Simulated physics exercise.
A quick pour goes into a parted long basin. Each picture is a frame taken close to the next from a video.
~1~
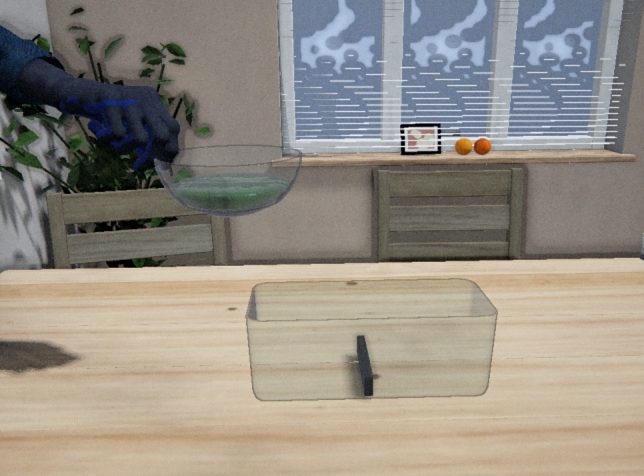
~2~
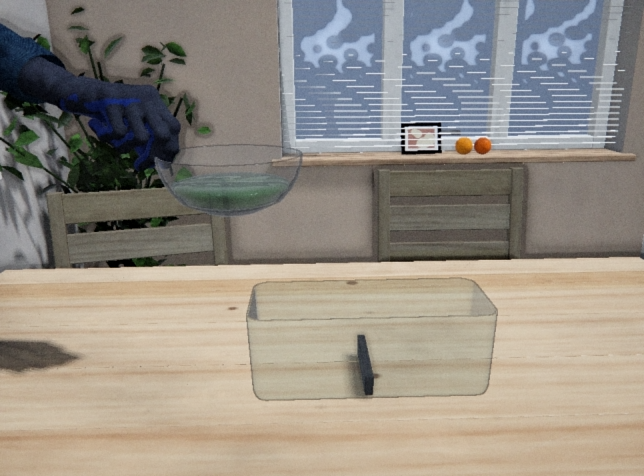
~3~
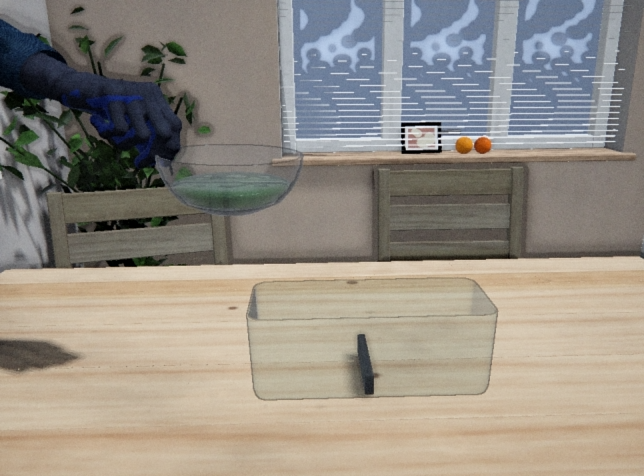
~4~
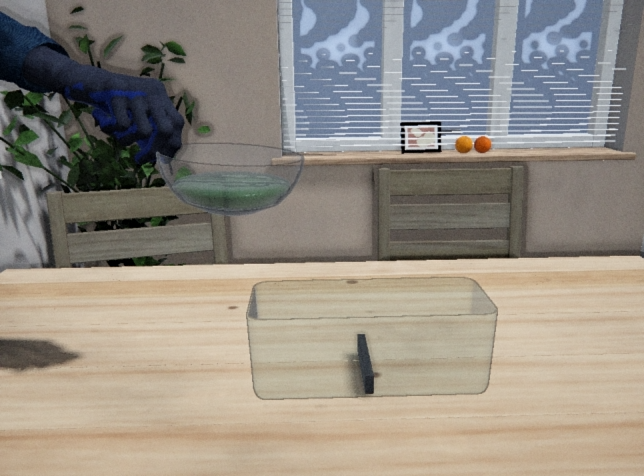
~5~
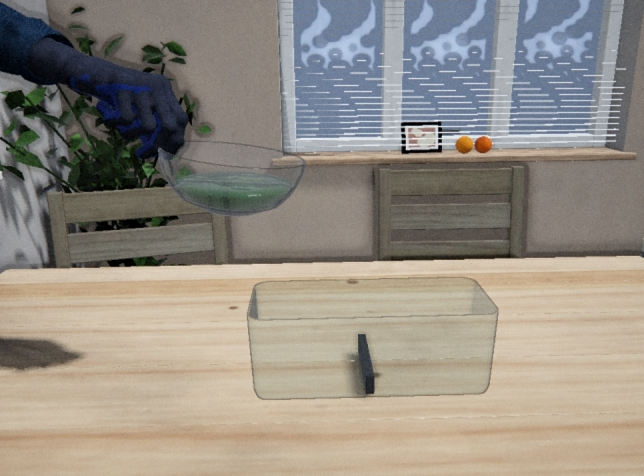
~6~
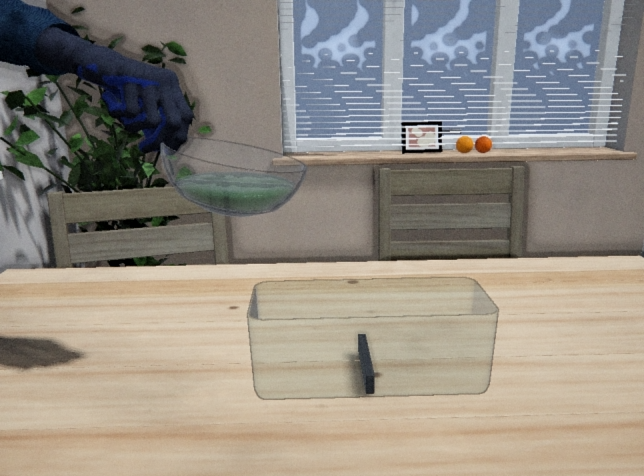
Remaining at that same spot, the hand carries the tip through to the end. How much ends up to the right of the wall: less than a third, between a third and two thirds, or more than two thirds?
I reckon what ends right of the wall does not reach a third.
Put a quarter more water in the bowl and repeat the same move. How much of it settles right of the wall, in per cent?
The share comes to some 20 parts in a hundred.
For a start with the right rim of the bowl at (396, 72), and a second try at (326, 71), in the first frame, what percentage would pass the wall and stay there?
In turn 90 % and 60 %.
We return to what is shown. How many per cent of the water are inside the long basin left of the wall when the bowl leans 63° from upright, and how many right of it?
Left: 10 %. Right: 0 %.
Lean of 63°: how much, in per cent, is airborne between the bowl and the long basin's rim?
About 40 per cent.
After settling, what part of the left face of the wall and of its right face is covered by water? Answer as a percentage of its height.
Roughly 80 percent left, 10 percent right.
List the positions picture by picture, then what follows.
The first frame shows tilt 0°; pouring edge (301, 155); surface from (172, 183) to (291, 182); the long basin's rim runs from (250, 302) to (485, 297); the wall's top is at (365, 356).
The second frame shows tilt 1°; pouring edge (302, 155); surface from (173, 183) to (292, 181).
The third frame shows tilt 2°; pouring edge (302, 157); surface from (173, 182) to (291, 182).
The fourth frame shows tilt 5°; pouring edge (303, 159); surface from (173, 180) to (292, 183).
The fifth frame shows tilt 8°; pouring edge (305, 164); surface from (176, 179) to (294, 184).
The sixth frame shows tilt 12°; pouring edge (306, 169); surface from (178, 180) to (296, 184).
A moment on, the bowl is tipped part way and 54 per cent is still to pour, 8 is left of the wall and 0 right of it.
Next, the bowl is tipped on its side and 4 per cent is still to pour, 80 is left of the wall and 2 right of it.
Then the bowl is tipped on its side and 0 per cent is still to pour, 91 is left of the wall and 7 right of it.
Later the bowl is tipped on its side and 0 per cent is still to pour, 91 is left of the wall and 8 right of it.
In the end 91 per cent lies left of the wall, 8 right of it and 1 outside.
